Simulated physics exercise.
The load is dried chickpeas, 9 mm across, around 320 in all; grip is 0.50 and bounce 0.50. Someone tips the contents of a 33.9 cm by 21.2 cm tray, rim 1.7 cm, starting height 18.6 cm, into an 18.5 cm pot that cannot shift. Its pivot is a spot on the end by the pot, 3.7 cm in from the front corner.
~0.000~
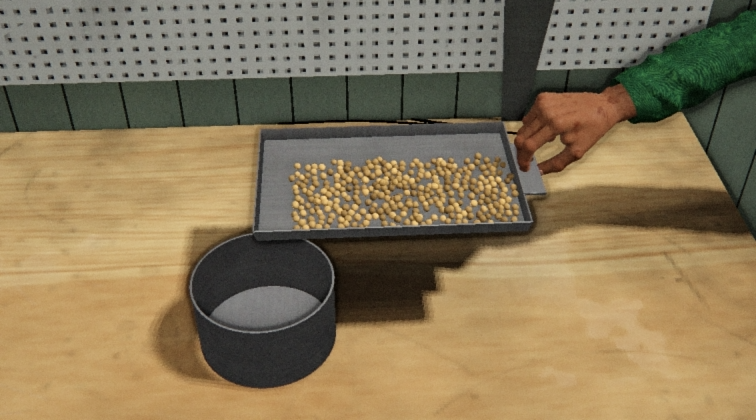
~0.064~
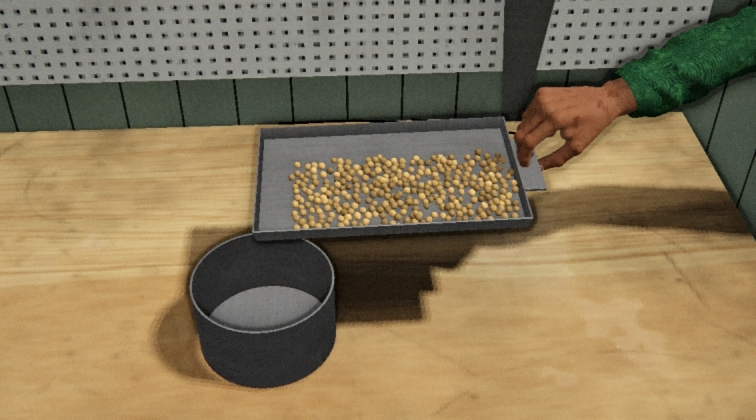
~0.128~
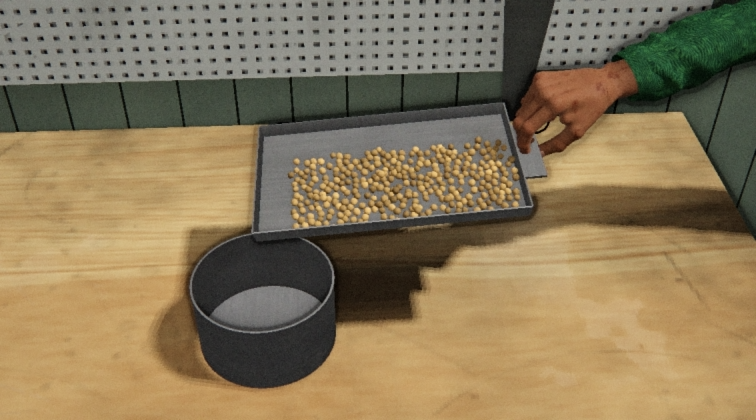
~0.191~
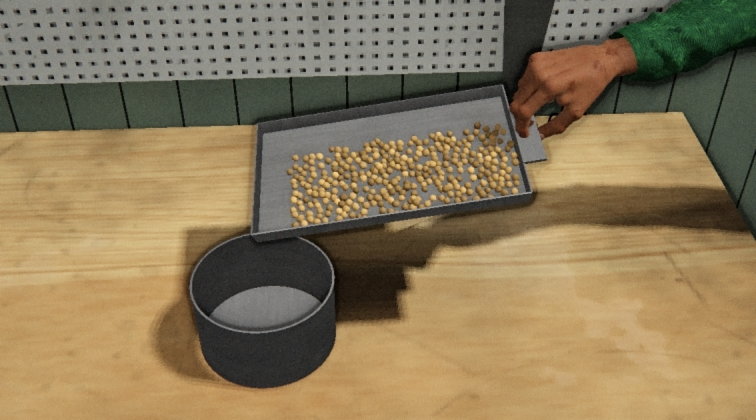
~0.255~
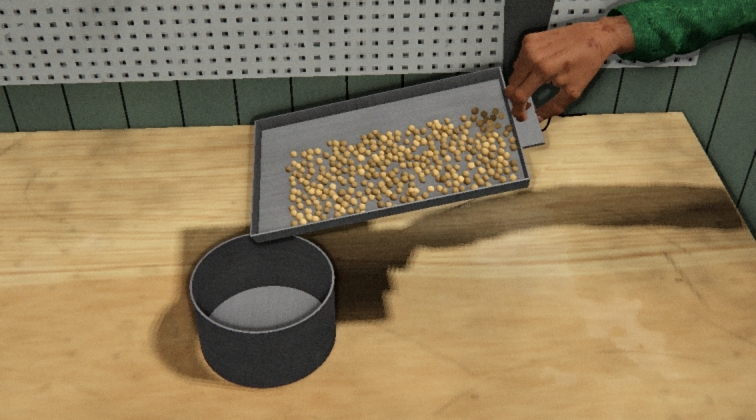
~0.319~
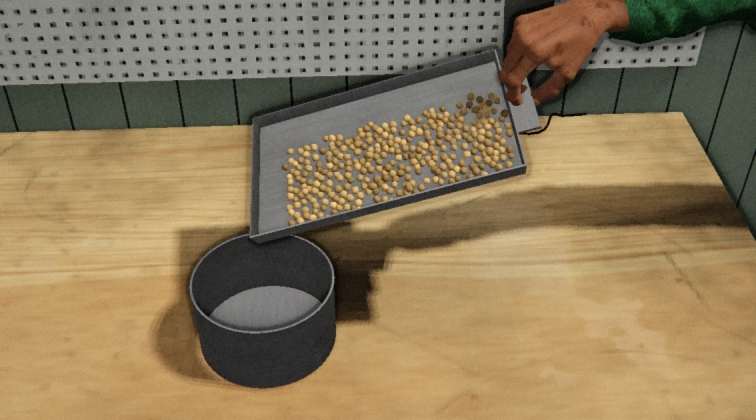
A shallow gray tray of dried chickpeas sat level beside a dark round pot, then a hand in a green sleeve raised its right end, slanting it down toward the left.
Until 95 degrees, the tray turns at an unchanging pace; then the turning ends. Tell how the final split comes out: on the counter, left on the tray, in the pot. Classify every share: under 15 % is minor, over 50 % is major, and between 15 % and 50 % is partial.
Counter: Minor, tray: Minor, pot: Major.
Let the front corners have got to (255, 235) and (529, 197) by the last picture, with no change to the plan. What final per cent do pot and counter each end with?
Pot 80 % / counter 20 %.
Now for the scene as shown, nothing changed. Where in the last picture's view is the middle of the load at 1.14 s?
Estimated centre of load: Around (251, 204).
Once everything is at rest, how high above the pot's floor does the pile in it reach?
Close to 3.0 cm up.
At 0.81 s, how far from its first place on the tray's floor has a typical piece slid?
Around 9 centimetres.
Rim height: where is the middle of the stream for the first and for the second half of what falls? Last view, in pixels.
First near (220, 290), later near (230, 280).
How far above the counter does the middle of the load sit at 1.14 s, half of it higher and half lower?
Around 22 cm up.
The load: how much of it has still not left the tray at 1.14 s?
About 85%.
After 0.81 s, tilt 55 degrees; the tray holds 100 %, the pot 0 %.
After 1.14 s, tilt 79 degrees; the tray holds 85 %, the pot 10 %.
Then, at 1.56 s, tilt 95 degrees; the tray holds 5 %, the pot 90 %.
By 2.2 s all is still; counter 5 %, tray 0 %, pot 95 %.
